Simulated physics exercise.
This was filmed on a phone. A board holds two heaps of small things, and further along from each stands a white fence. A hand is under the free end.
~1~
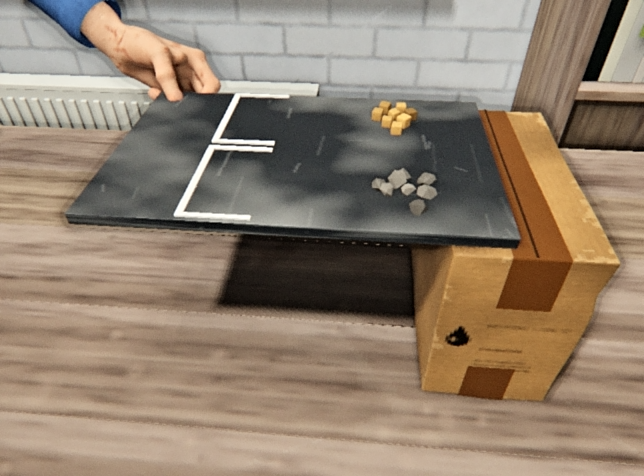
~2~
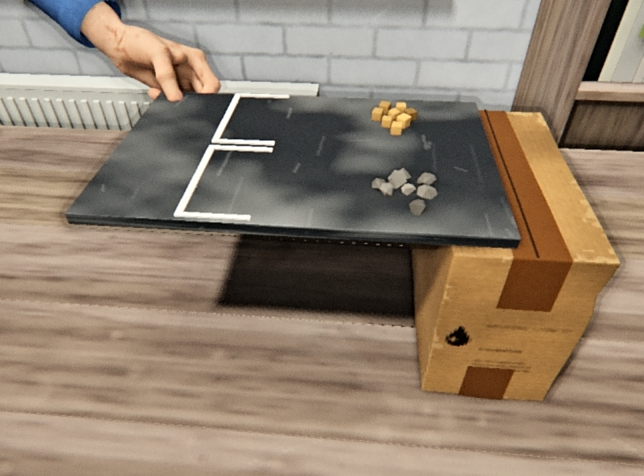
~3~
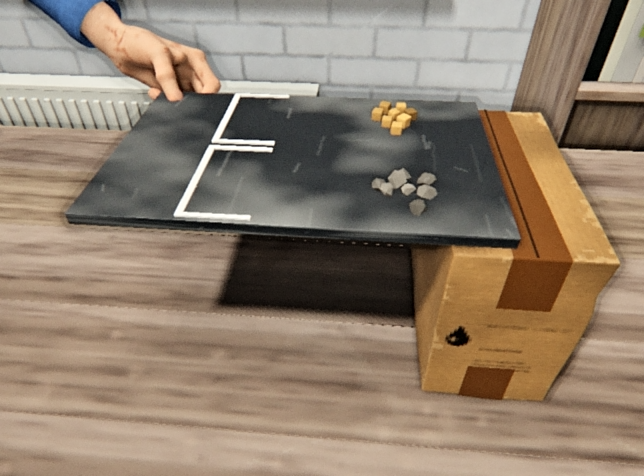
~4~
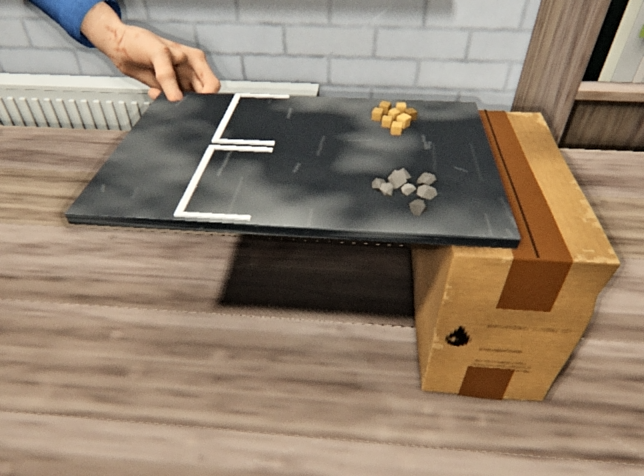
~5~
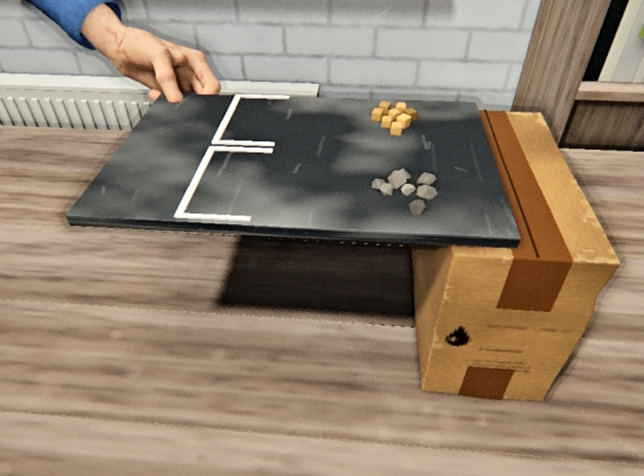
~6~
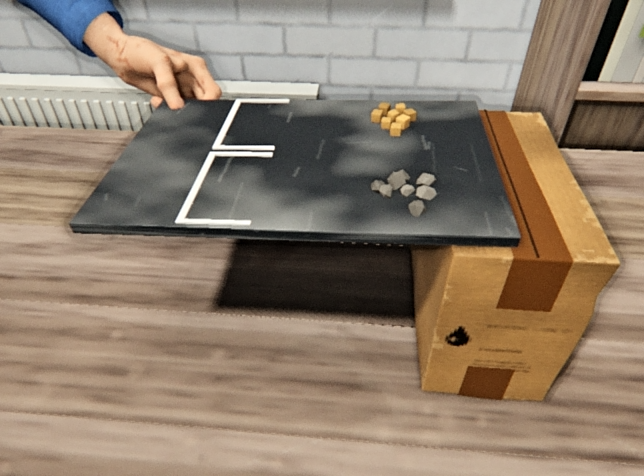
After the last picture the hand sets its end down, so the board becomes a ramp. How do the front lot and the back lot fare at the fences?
Front lot: Not confined, back lot: Not confined.
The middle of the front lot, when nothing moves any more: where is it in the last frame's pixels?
I'd put it at about (142, 337) when it all comes to rest.
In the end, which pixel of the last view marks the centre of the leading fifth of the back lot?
It ends up near (39, 205) in the last view.
Then, 0.51 s later than the last frame, board sloping at 12°; front lot where it was; back lot where it was.
Then, 1.15 s later than the last frame, board sloping at 26°; front lot where it was; back lot where it was.
Then, 1.84 s later than the last frame, board sloping at 39°; front lot roughly half past its bar; back lot every one past its bar.
When it is over, board resting at 40°; front lot every one past its bar; back lot every one past its bar.
